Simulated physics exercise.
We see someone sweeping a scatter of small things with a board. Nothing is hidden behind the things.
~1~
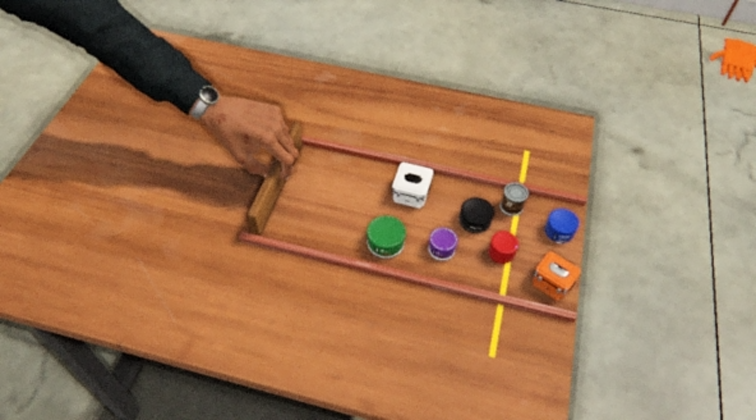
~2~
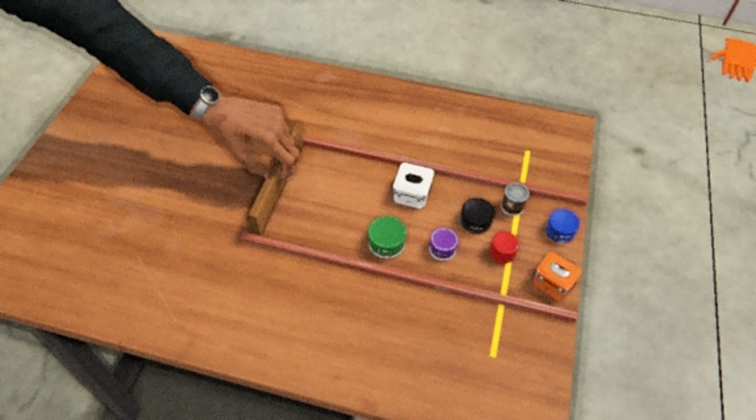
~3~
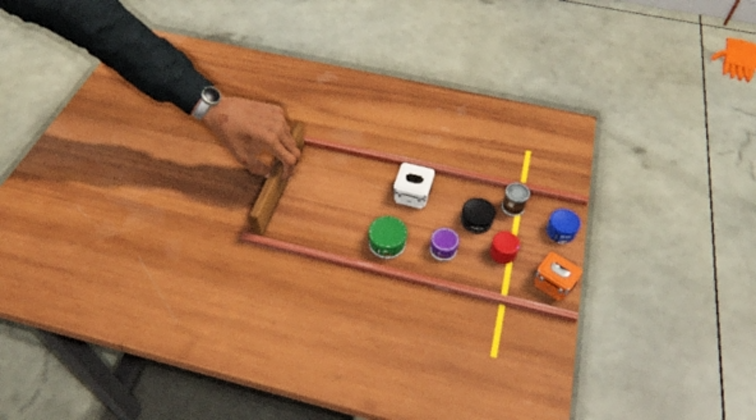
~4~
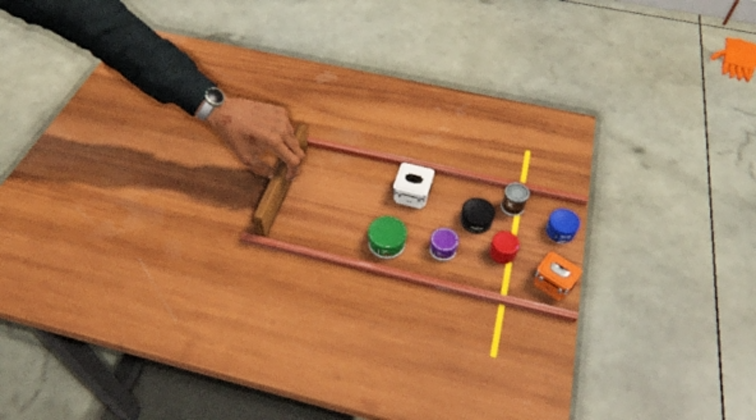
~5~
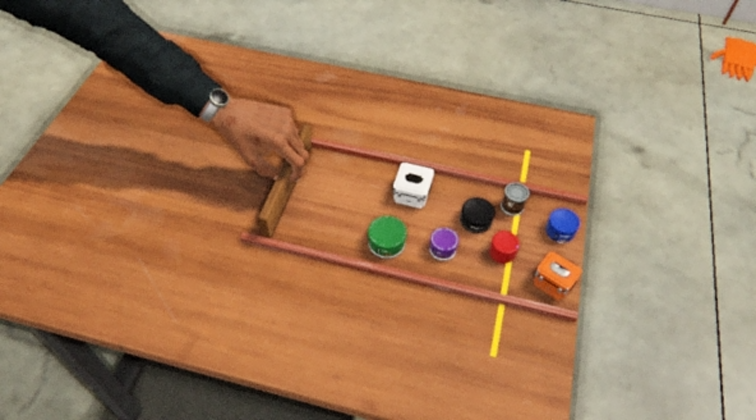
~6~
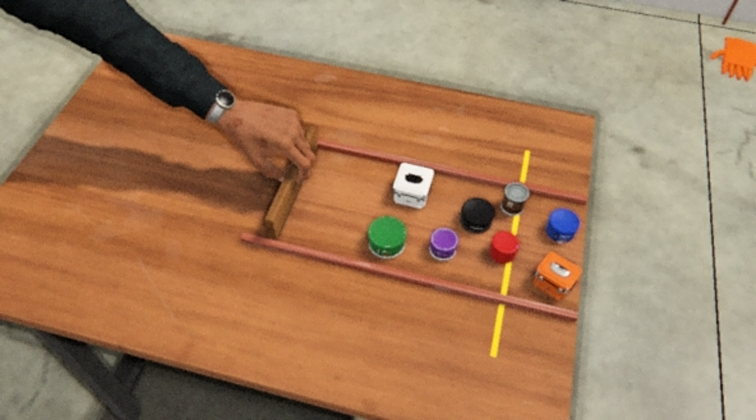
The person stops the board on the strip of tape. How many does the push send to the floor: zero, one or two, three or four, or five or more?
In the end the number that fall off is one or two.
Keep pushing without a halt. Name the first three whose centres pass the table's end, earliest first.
The order is the blue tub, then the red lid, then the orange case.
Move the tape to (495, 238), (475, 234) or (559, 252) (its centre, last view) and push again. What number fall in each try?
Try by try, 0, 0 and 6.
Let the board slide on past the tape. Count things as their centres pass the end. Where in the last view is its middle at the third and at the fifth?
At (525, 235) for the third, at (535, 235) for the fifth.
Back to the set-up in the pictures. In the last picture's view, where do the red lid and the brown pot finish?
Near (584, 257) and (565, 209).
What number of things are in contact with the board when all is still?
In contact: 2.
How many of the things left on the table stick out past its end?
2 of them.
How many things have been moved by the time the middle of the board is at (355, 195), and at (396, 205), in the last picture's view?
0 and 2.
A little later, none off yet; blue tub at rest near (562, 226); orange case at rest near (557, 276); brown pot at rest near (515, 200).
When it is over, the number that fall off is one or two; down, blue tub.
